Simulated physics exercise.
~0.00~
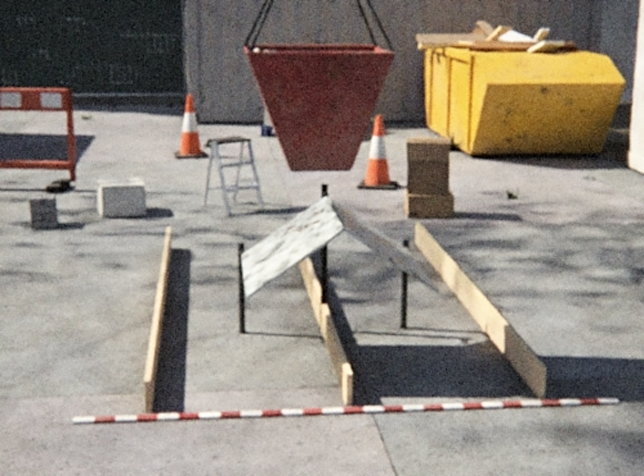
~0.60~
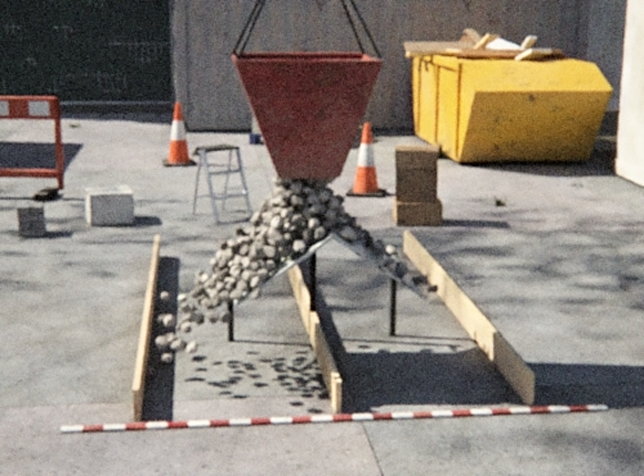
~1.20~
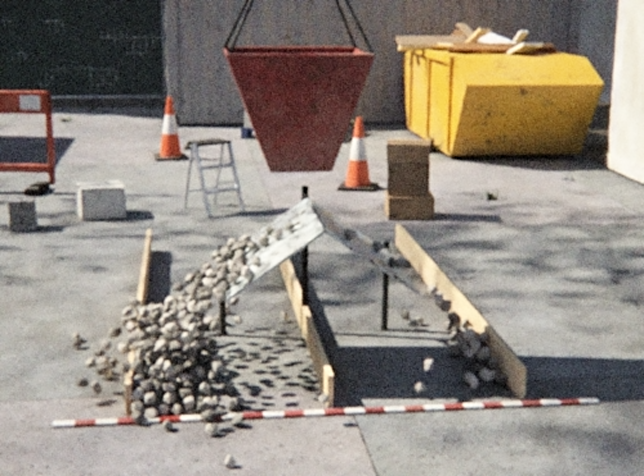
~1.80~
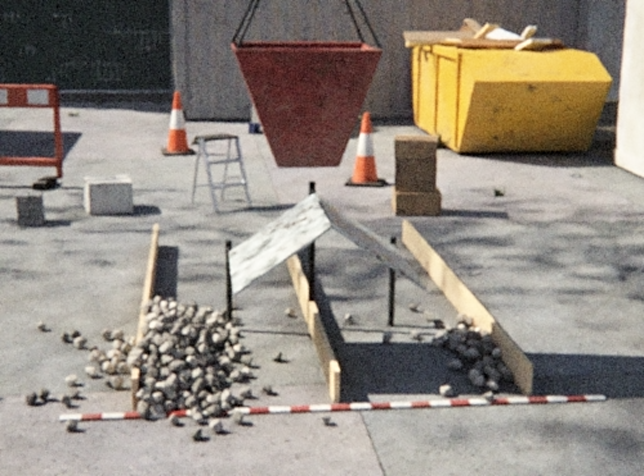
Paved yard with yellow skip, grey stones dropping from a red hopper onto steel slopes, most settling in the left bay, fewer right.
